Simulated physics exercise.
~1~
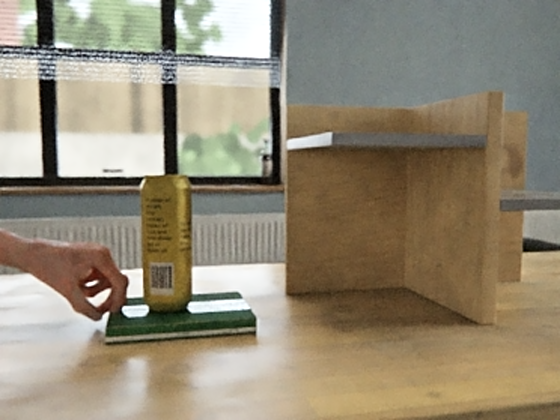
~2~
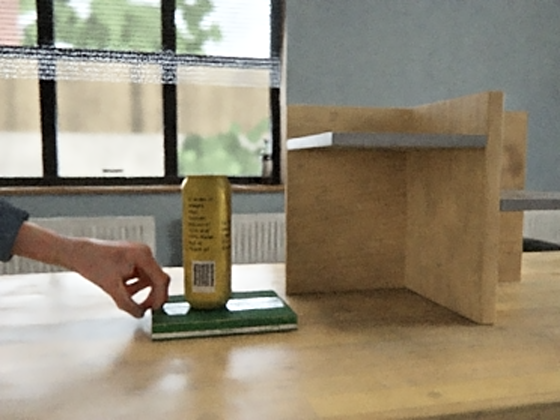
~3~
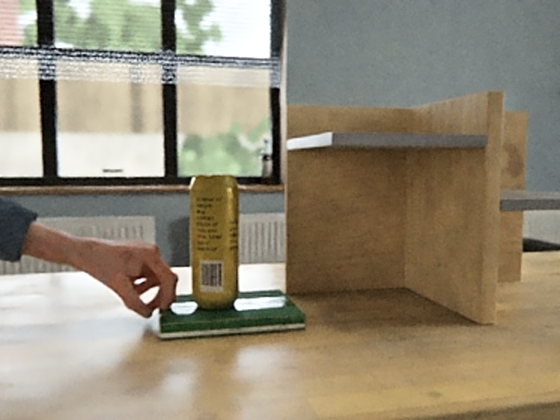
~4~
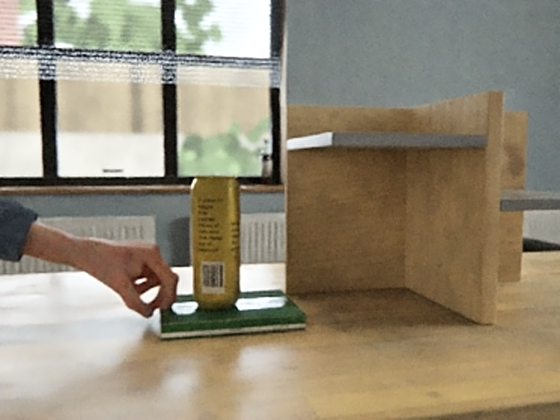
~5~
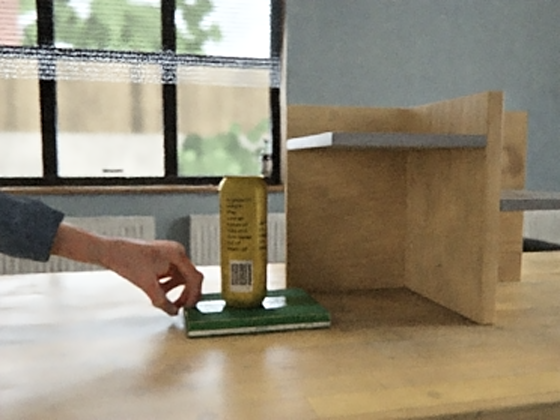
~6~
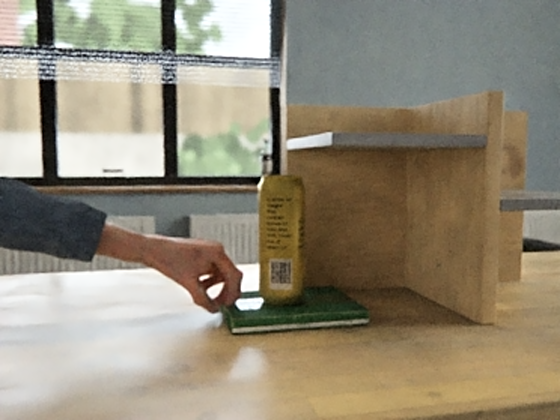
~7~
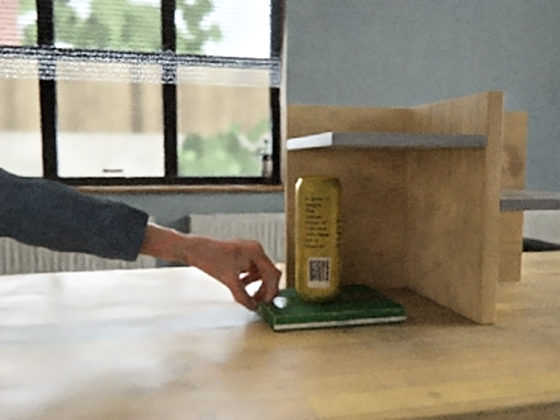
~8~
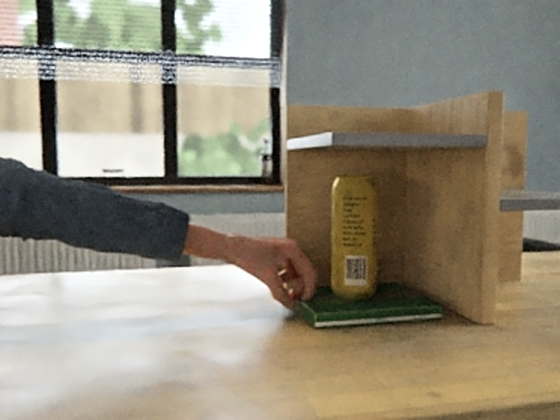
A green box with a yellow can standing upright on it slides right across a wooden table, pushed by a hand, pausing briefly along the way. It passes beneath the low shelf of a wooden unit, and the can clears the shelf, still upright beneath it.
